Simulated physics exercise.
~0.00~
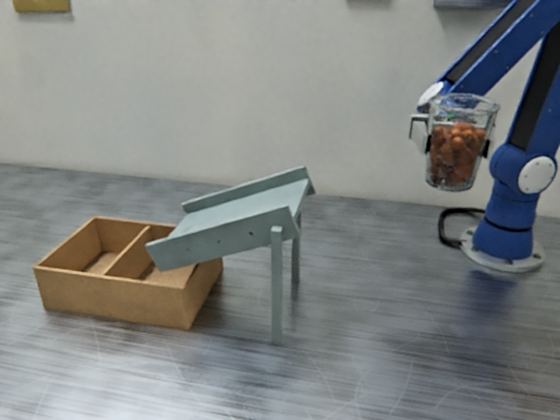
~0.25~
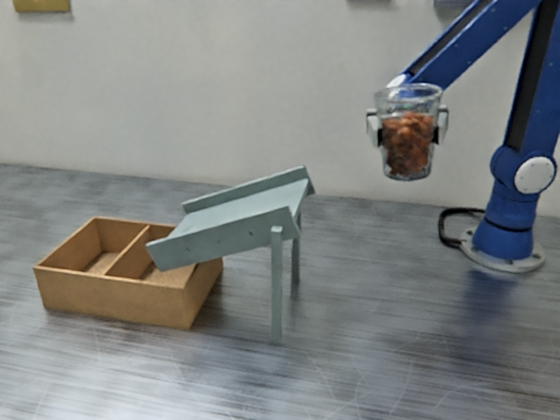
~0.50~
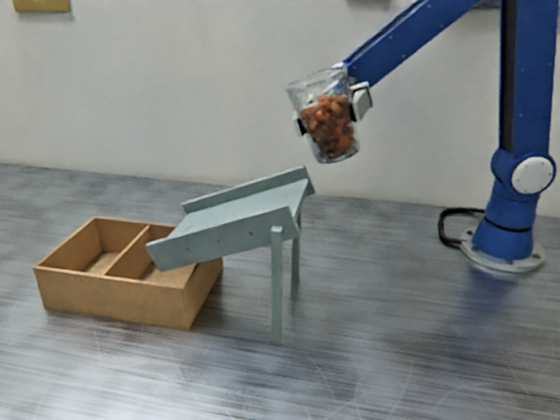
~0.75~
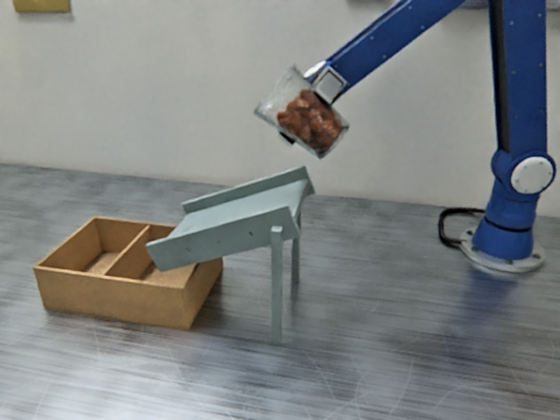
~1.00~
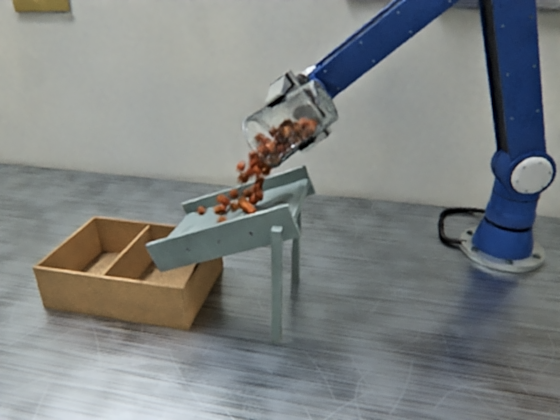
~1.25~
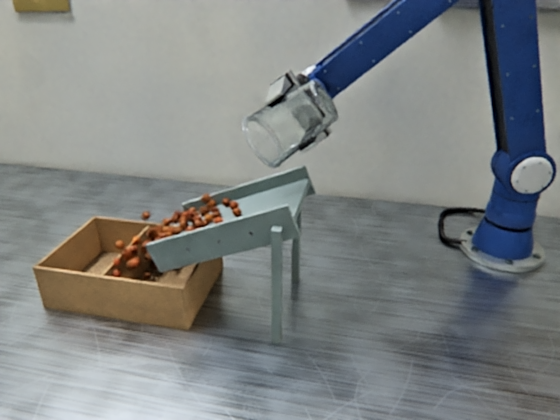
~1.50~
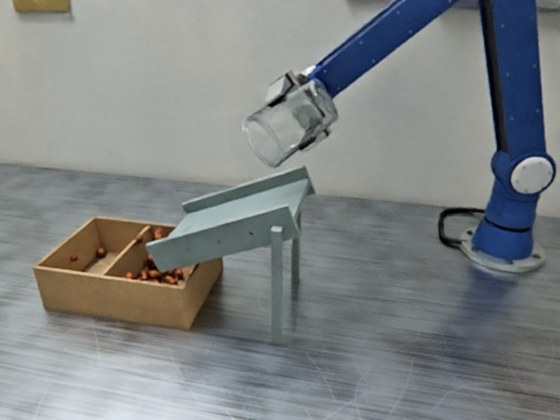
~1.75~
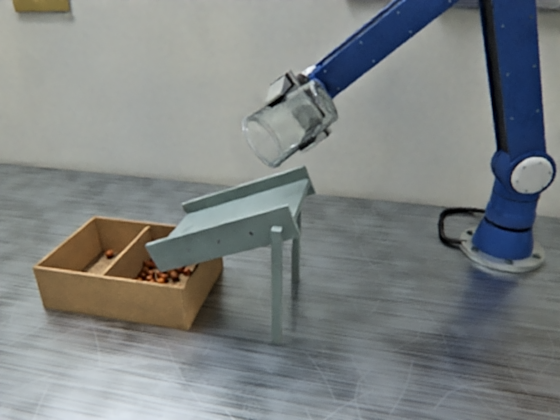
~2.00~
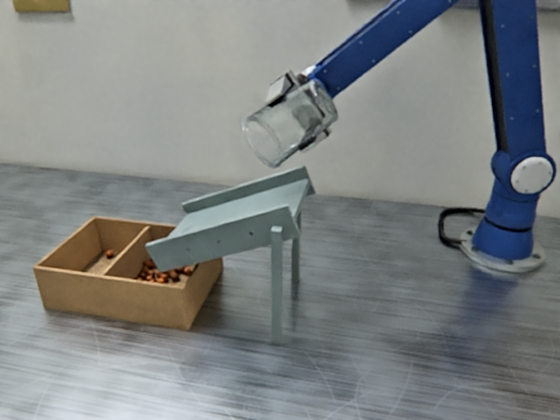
Blue robot arm carrying a glass of hazelnuts left and tipping them down a chute, most settling in the box's right-hand compartment.
